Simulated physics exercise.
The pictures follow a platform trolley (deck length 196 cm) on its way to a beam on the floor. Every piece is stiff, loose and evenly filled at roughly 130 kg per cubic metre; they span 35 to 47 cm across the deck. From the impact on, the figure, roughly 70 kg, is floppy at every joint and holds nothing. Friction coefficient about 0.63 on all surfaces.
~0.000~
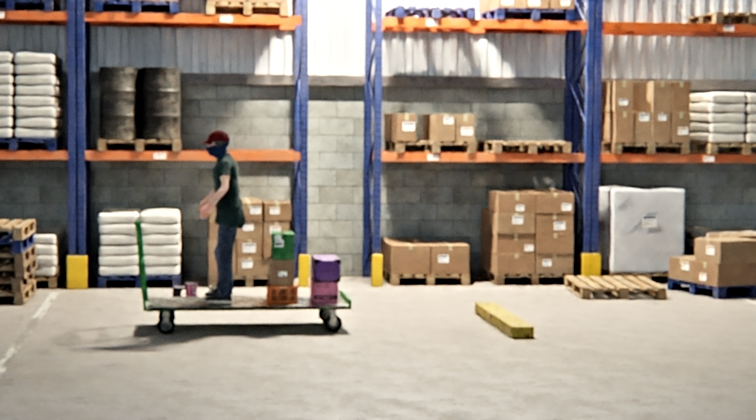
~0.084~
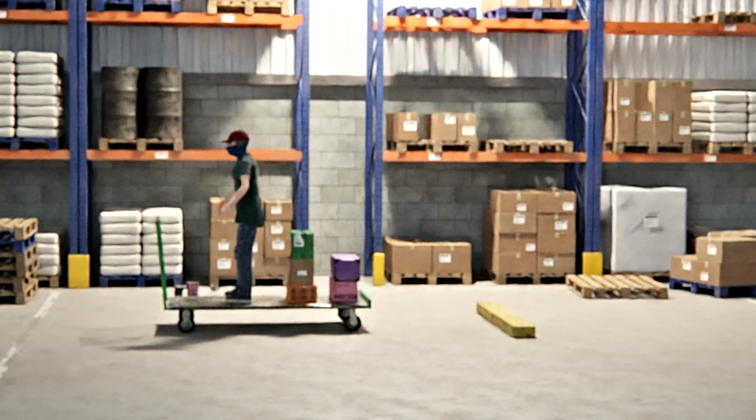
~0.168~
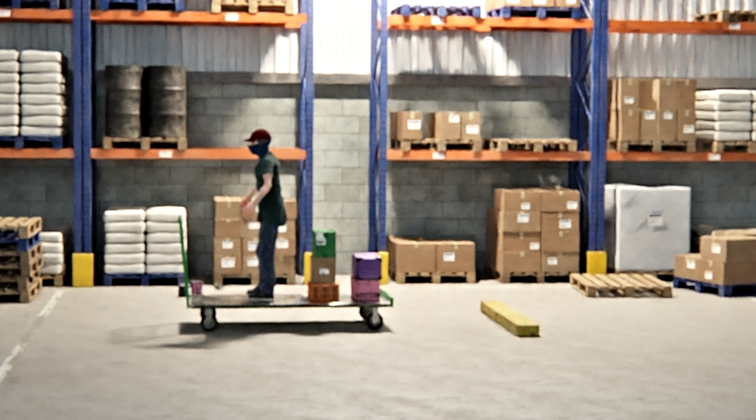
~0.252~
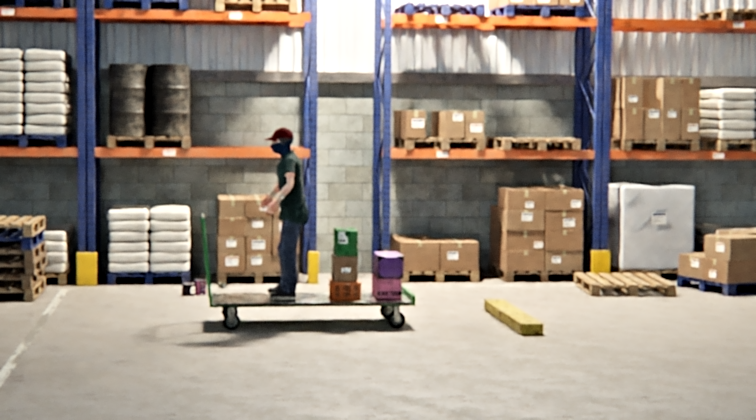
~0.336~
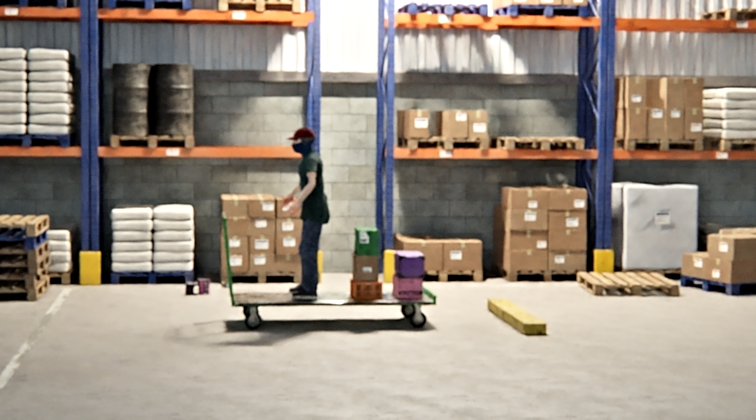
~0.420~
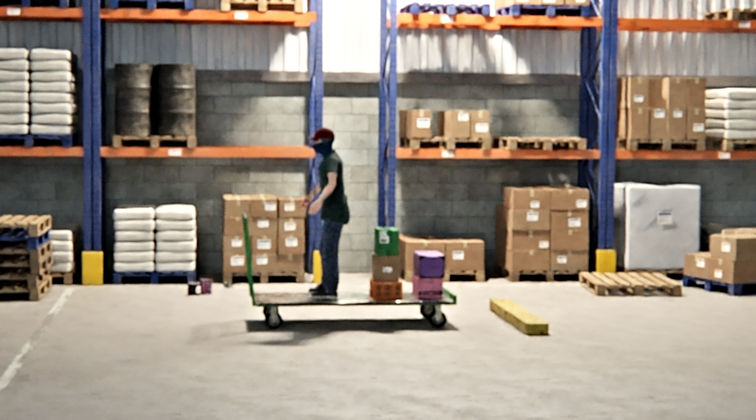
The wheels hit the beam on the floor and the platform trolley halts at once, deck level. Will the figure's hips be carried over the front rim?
In the end the figure's hips stay behind the front rim.
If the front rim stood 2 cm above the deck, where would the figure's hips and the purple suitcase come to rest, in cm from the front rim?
In that case hips 60 behind, purple 70 past.
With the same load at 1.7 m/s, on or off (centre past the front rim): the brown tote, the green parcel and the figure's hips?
In that case brown on, green off, hips on.
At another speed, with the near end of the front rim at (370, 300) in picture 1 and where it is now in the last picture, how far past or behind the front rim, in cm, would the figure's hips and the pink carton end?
In that case hips 40 behind, pink 20 behind.
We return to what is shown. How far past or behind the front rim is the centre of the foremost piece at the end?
About 60 cm past the rim.
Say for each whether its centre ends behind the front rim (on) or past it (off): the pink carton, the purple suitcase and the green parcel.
In the end: Pink on, purple off, green off.
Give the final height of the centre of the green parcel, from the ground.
Some 10 cm up.
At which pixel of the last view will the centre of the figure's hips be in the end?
Around (447, 267).
The wheels strike at 0.74 s.
After 1.29 s the figure's hips are 53 cm behind the rim, near (465, 248) in the last picture's view.
After 1.74 s the figure's hips are 69 cm behind the rim, near (449, 268) in the last picture's view.
Final state at 3.5 s, past the rim, green parcel and purple suitcase; behind it, pink carton, brown tote, orange crate and the figure's hips.
